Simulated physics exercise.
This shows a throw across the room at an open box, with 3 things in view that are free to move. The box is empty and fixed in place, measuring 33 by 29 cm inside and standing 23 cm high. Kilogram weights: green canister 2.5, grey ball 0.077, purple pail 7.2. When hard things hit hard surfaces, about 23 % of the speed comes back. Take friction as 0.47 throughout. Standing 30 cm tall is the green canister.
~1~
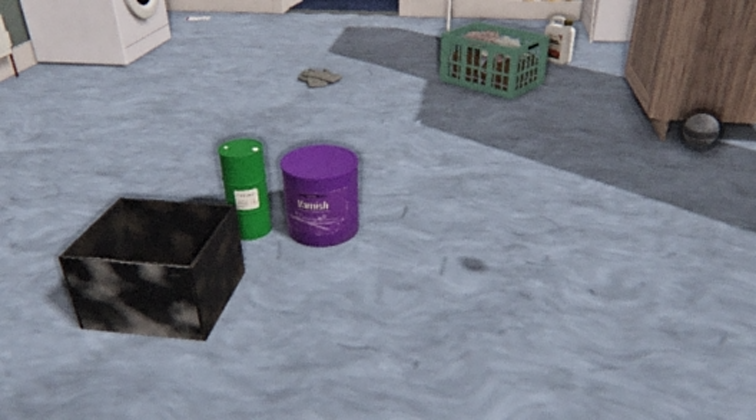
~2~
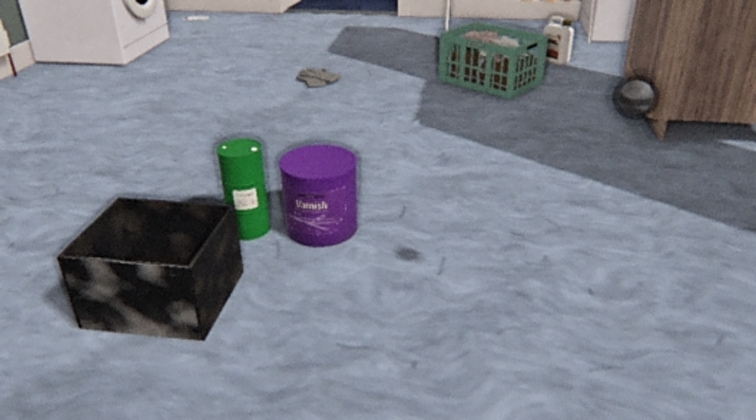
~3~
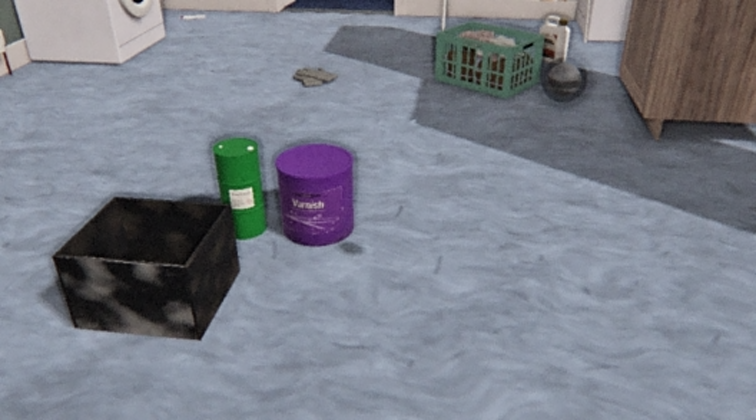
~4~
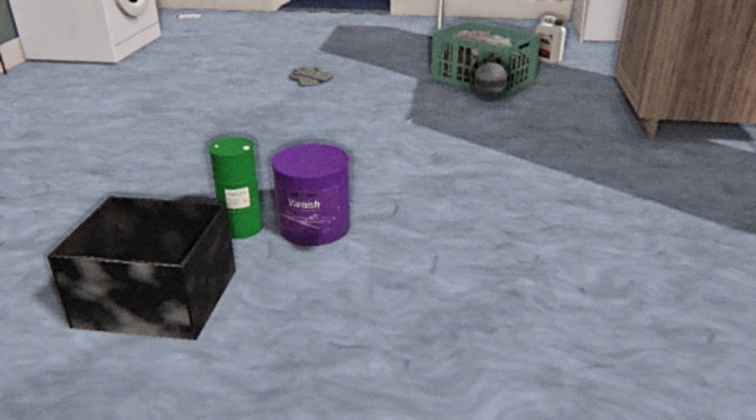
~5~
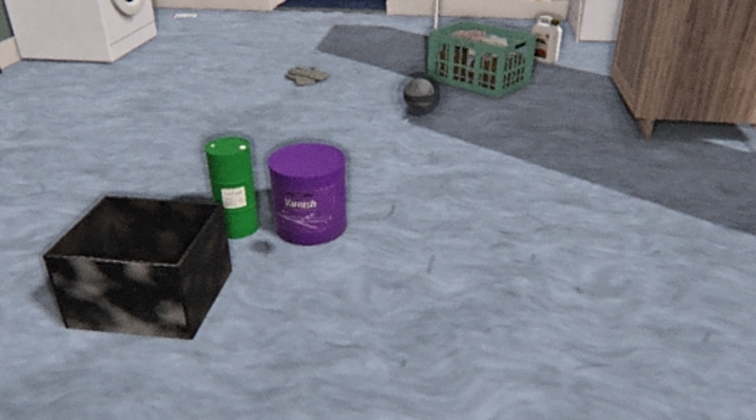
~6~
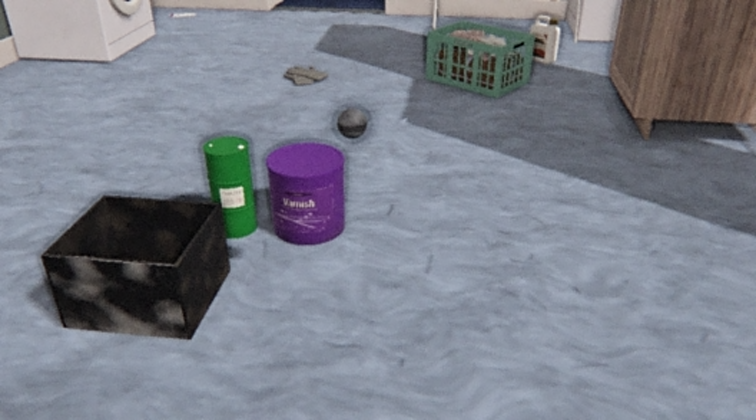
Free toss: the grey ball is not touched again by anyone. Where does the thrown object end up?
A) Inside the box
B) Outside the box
(B) Outside the box.
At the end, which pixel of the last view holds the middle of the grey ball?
About (353, 323).
Then, 0.10 s later than the last frame, gap 35 cm; grey ball near (256, 199).
Then, 0.30 s later than the last frame, ball outside, 31 cm from the box's middle; grey ball near (251, 304).
Then, 0.40 s later than the last frame, ball outside, 38 cm from the box's middle; grey ball near (278, 313).
Then, 0.80 s later than the last frame, ball outside, 52 cm from the box's middle; grey ball near (329, 320).
When it is over, ball outside, 59 cm from the box's middle; the bystanders within 10 cm of the start. End places, in pixels of the last picture, grey ball near (353, 323).
